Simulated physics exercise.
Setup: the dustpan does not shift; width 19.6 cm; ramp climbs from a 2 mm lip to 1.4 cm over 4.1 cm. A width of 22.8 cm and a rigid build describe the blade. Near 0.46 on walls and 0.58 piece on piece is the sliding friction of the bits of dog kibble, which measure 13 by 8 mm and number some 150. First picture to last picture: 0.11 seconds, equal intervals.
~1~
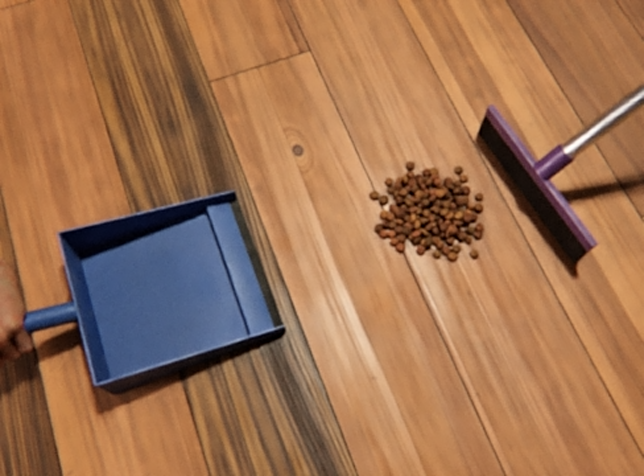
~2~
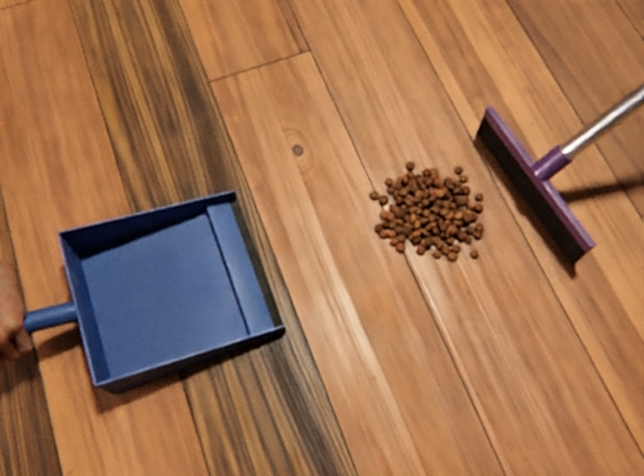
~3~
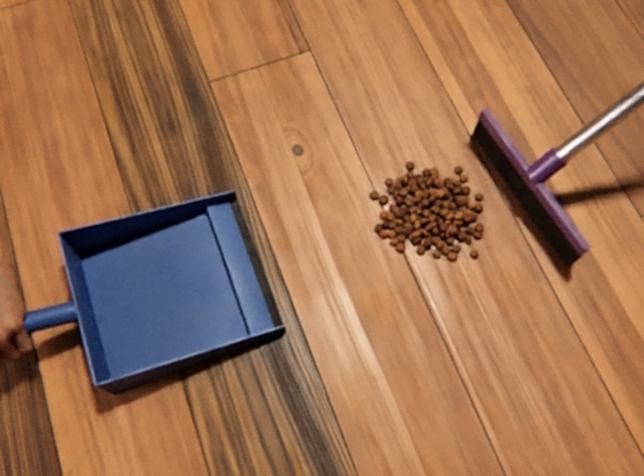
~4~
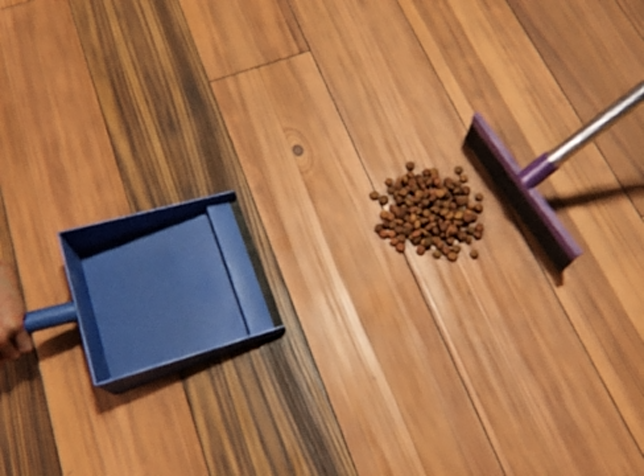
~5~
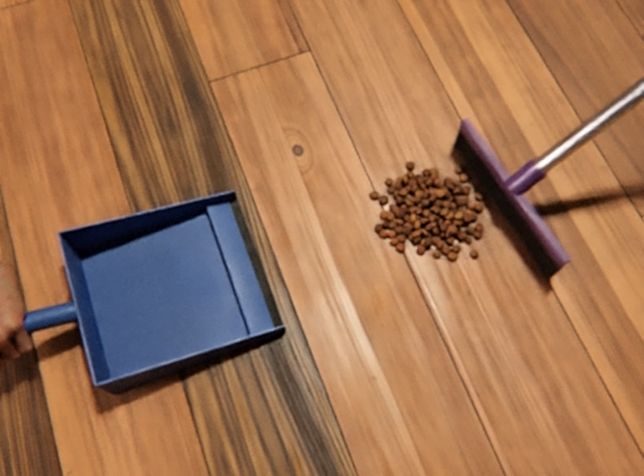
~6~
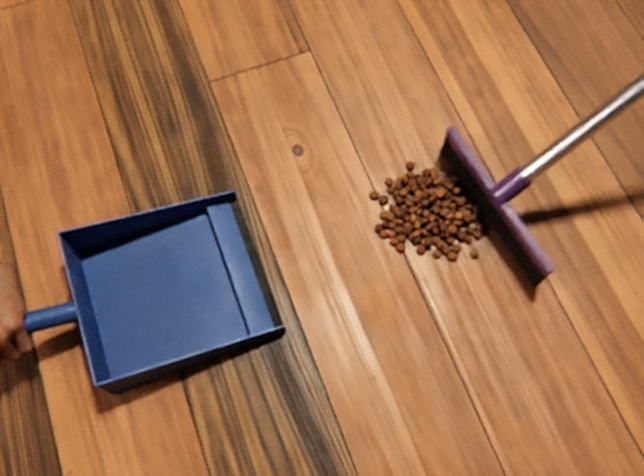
To begin with, a blue dustpan rests at left on a wooden floor, a hand on its handle, while a purple blade stands right of a pile of brown pellets. The blade slides leftward and slightly down, reaching the pile's right edge, where a few pellets shift slightly; the dustpan stays still.
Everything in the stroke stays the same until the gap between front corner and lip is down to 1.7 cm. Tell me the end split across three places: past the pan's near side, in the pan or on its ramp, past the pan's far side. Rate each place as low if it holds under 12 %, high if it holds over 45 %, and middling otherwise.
Near side - middling; pan - middling; far side - low.
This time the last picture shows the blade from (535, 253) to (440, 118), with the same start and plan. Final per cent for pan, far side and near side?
Pan 40; far 5; near 15.
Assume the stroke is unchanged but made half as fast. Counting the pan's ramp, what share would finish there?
It would come to roughly 25 percent.
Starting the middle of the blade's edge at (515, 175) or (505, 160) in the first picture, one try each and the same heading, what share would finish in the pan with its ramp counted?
Roughly 40 % and 40 %.
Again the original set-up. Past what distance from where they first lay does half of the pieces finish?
It comes to some 26 cm.
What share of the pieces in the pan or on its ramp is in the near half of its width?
About 80 per cent.
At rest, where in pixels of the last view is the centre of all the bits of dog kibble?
Est. centre at rest: (267, 298) px.
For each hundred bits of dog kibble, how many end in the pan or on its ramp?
Near 40 in every hundred.
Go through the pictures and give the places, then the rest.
Blade from (590, 246) to (490, 112), moved 0.0 cm, 0 of the pieces shifted so far; middle of the pieces at (433, 210); pan at (164, 296), in the first frame.
Blade from (588, 247) to (488, 113), moved 0.3 cm, 0 of the pieces shifted so far; middle of the pieces at (433, 210), in the second frame.
Blade from (583, 250) to (483, 116), moved 1.1 cm, 0 of the pieces shifted so far; middle of the pieces at (433, 210), in the third frame.
Blade from (575, 255) to (476, 120), moved 2.3 cm, 0 of the pieces shifted so far; middle of the pieces at (433, 210), in the fourth frame.
Blade from (563, 262) to (464, 126), moved 4.2 cm, 0 of the pieces shifted so far; middle of the pieces at (433, 210), in the fifth frame.
Blade from (548, 271) to (450, 133), moved 6.5 cm, 6 of the pieces shifted so far; middle of the pieces at (433, 211); pan at (164, 296), in the sixth frame.
Then, 0.15 s after the last picture, middle of the blade 16 cm from the lip; 0 % over the lip, far side 0 %, near side 10 %.
Then, 0.25 s after the last picture, middle of the blade 6 cm from the lip; 0 % over the lip, far side 5 %, near side 20 %.
Then, 0.48 s after the last picture, middle of the blade 3 cm from the lip; 40 % over the lip, far side 5 %, near side 20 %.
In the end, near side 25 %, pan 40 %, far side 5 %, in front of the lip or behind the blade 35 %.
